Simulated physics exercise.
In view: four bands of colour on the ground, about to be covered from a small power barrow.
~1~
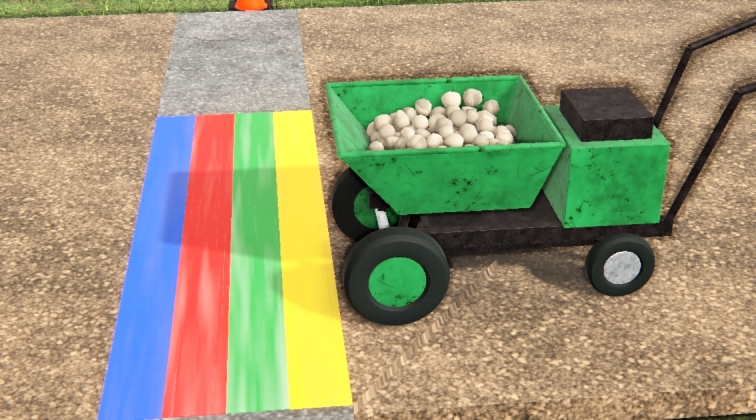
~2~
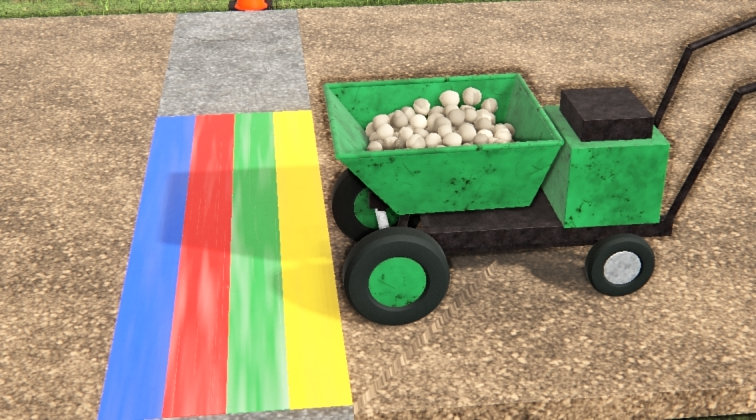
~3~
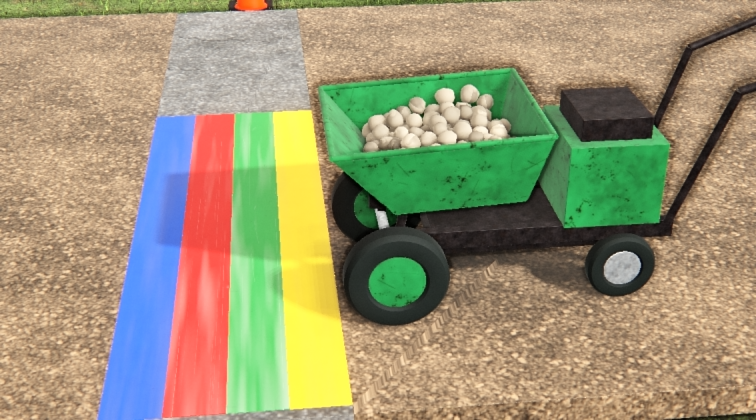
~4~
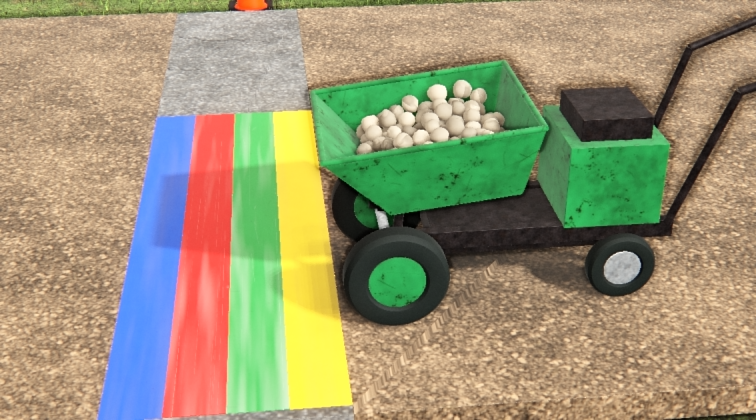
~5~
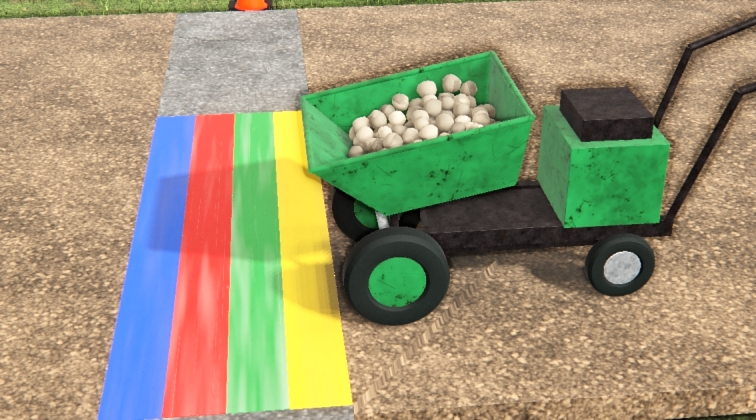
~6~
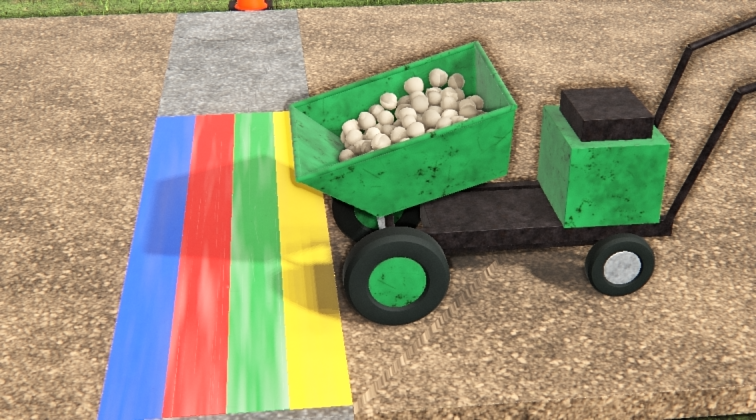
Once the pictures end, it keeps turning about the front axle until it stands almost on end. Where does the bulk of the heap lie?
The red strip carries the most.
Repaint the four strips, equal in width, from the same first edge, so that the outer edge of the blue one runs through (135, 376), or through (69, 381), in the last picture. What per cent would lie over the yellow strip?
Near 0 % and 0 %.
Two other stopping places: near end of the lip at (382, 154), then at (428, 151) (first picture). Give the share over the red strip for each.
About 30 and 10 per cent.
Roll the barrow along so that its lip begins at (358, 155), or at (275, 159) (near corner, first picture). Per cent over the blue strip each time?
Near 20 % and 40 %.
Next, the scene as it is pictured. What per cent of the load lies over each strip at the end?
Yellow strip near 0; green strip near 15; red strip near 40; blue strip near 20.
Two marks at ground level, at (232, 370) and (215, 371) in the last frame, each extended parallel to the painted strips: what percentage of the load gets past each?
First some 70, then 60 per cent.
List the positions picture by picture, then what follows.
The first picture shows lip of the skip near (341, 156), level; top of the load near (446, 132), river pebbles; yellow strip near (317, 359); green strip near (257, 363); red strip near (197, 367); blue strip near (137, 371).
The second picture shows lip of the skip near (339, 156), level; top of the load near (467, 134).
The third picture shows lip of the skip near (332, 159), tipped barely; top of the load near (463, 131).
The fourth picture shows lip of the skip near (323, 164), tipped a little; top of the load near (455, 127).
The fifth picture shows lip of the skip near (312, 171), tipped a little; top of the load near (445, 123).
The sixth picture shows lip of the skip near (299, 180), tipped clearly; top of the load near (450, 118); yellow strip near (317, 359); green strip near (257, 363); red strip near (197, 367); blue strip near (137, 371).
Shortly afterwards, skip tipped steeply; the whole lot in the skip.
Next, skip tipped right over; the bulk in the skip; a little over the green strip; near a quarter over the red strip; only a few over the blue strip.
Some moments later, skip tipped right over; near a quarter in the skip; a little over the green strip; near a third over the red strip; near a quarter over the blue strip; a little off the paint.
In the end, skip tipped right over; near a quarter in the skip; none at all over the yellow strip; a little over the green strip; near a third over the red strip; near a quarter over the blue strip; a little off the paint.
